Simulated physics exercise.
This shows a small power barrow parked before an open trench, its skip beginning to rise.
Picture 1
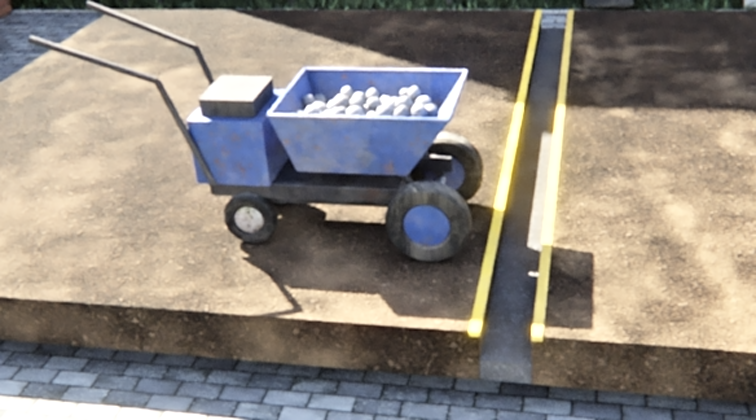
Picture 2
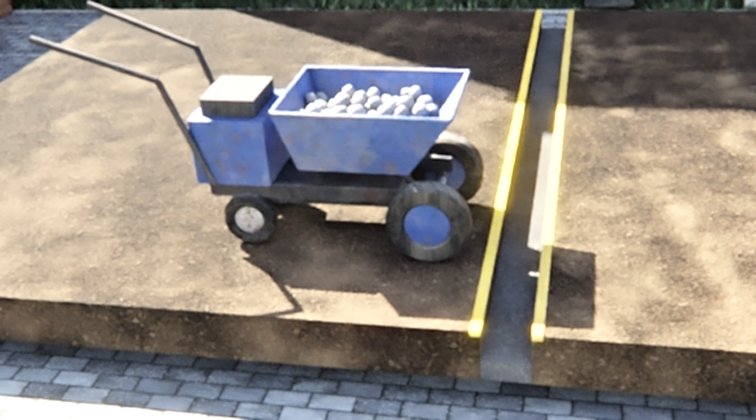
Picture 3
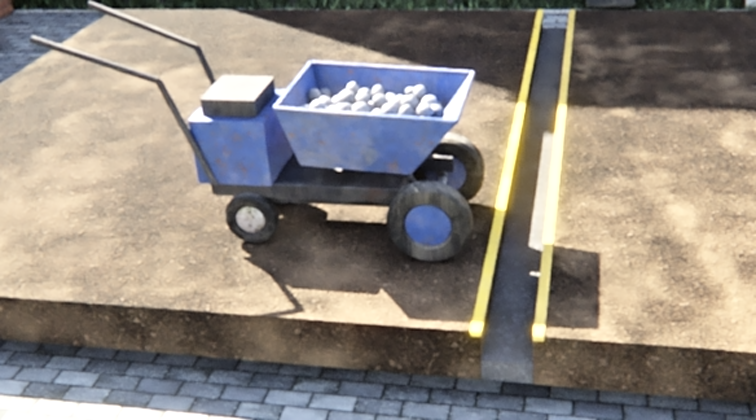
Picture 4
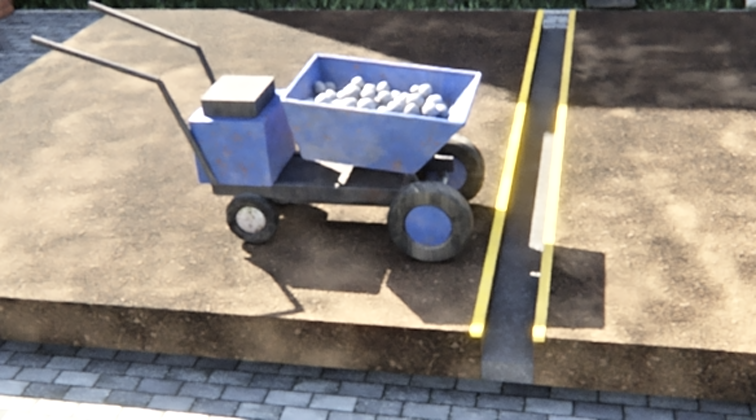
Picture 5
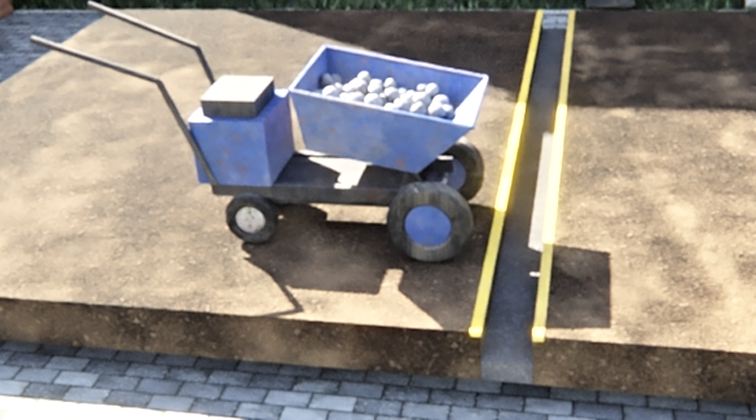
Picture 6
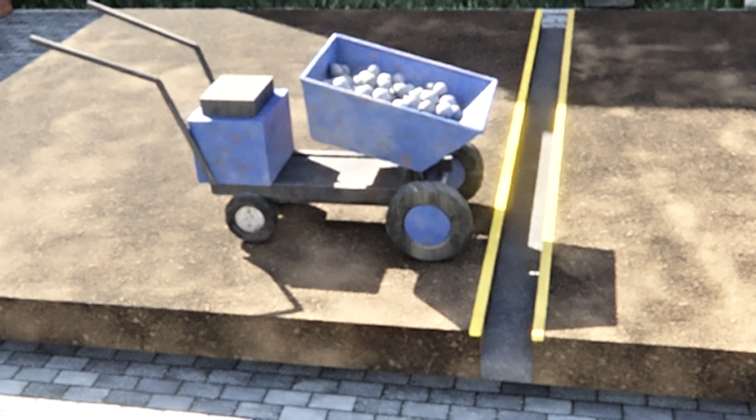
We see a blue power barrow loaded with round grey cobbles, standing on bare earth beside a narrow, yellow-edged trench. Its skip, level at first, gradually tilts forward to the right, its rear lifting off the frame while the wheels stay put.
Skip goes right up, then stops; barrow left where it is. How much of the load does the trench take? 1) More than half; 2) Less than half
2.
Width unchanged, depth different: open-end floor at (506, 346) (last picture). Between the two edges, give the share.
Some 0 per cent.
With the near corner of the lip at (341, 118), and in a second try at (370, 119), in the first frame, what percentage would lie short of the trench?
About 30 % and 10 %.
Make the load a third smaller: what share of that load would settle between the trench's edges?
Share between the edges: Approx. 0 %.
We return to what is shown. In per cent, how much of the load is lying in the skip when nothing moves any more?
It works out to some 5 percent.
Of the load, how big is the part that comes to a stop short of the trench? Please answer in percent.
It comes to close to 0 %.
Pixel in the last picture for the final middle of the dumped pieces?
The centre comes to rest near (611, 232).
Just after the last frame, skip tipped steeply; every one in the skip.
A moment on, skip tipped right over; the larger part in the skip; roughly a quarter beyond it; just a few falling.
Further on, skip tipped right over; about a tenth in the skip; the larger part beyond it.
When it is over, skip tipped right over; about a tenth in the skip; just a few in or heaped over the trench; almost all beyond it.
